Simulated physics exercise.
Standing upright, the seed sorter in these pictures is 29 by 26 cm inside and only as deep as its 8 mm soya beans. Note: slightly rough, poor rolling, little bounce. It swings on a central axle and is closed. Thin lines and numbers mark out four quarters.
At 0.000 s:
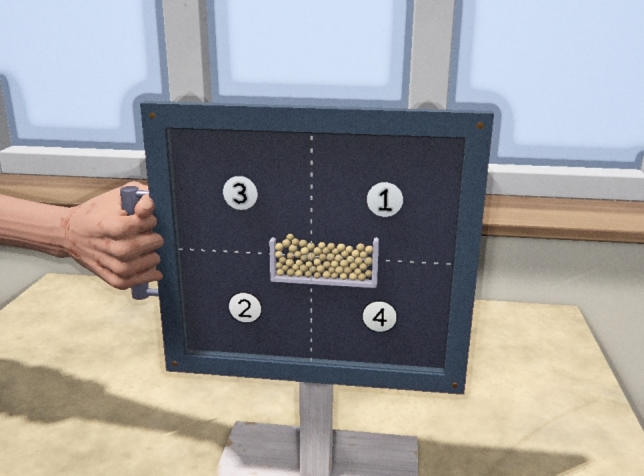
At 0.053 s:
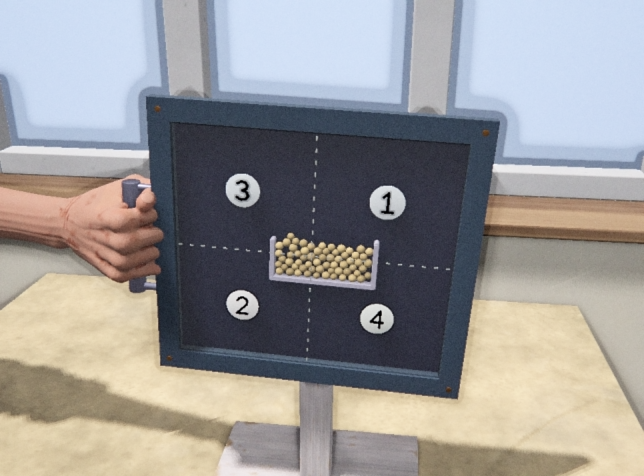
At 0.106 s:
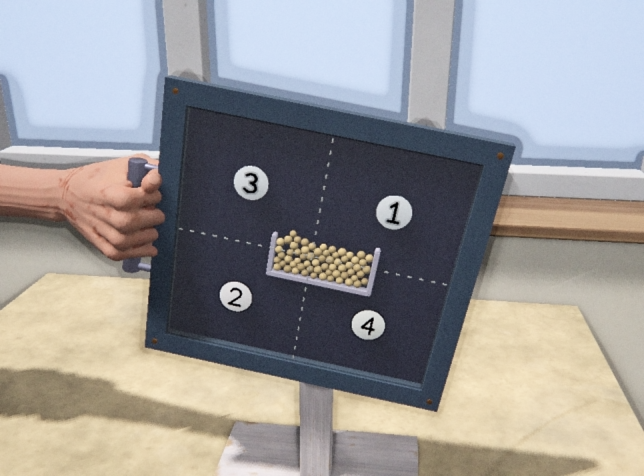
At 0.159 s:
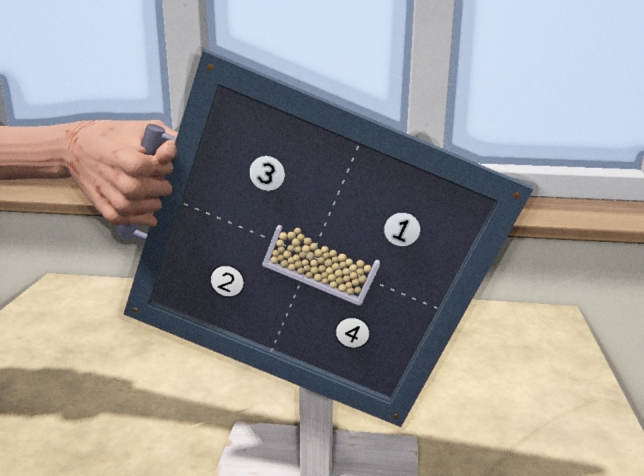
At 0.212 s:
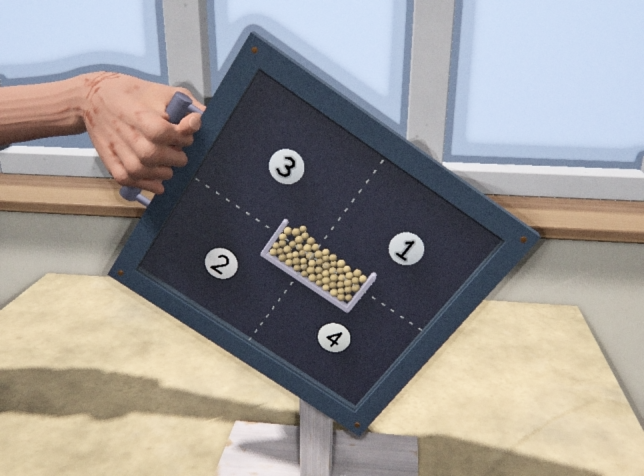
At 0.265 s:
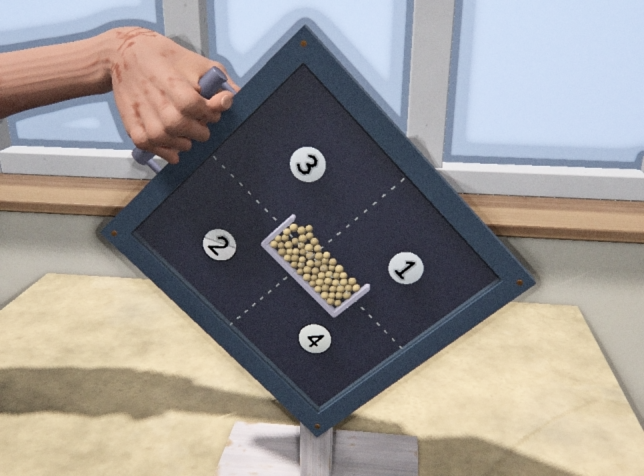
On a pale tabletop before a window, a hand on the left grips the handle of a dark square board with four numbered discs and turns it steadily clockwise, tilting the small central tray of round, pale beans down to the right.
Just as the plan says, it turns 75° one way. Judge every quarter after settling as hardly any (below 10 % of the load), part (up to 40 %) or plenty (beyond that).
Judged at rest: No. 1 part; 2 hardly any; 3 hardly any; 4 plenty.
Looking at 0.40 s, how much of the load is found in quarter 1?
Some 30 per cent.
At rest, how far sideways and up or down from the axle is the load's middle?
Offset approx. 1 cm right, 9 cm below.
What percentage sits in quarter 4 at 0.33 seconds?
Around 40 percent of the load.
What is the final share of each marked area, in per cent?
Final shares - quarter 1: 30 %, quarter 2: 5 %, quarter 3: 0 %, quarter 4: 65 %.
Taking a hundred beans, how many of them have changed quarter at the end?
About 60 percent.
After 0.33 s, it stands 61° clockwise; the beans' middle is in line with and 1 cm below the centre; no. 1, 25 %, no. 2, 25 %, no. 3, 10 %, no. 4, 40 %.
After 0.40 s, it stands 72° clockwise; the beans' middle is in line with and 2 cm below the centre; no. 1, 30 %, no. 2, 20 %, no. 3, 5 %, no. 4, 45 %.
After 0.46 s, it stands 75° clockwise; the beans' middle is 1 cm right of and 3 cm below the centre; no. 1, 45 %, no. 2, 15 %, no. 4, 40 %.
All still by 1.8 s, it stands 75° clockwise; no. 1, 30 %, no. 2, 5 %, no. 3, 0 %, no. 4, 65 %.
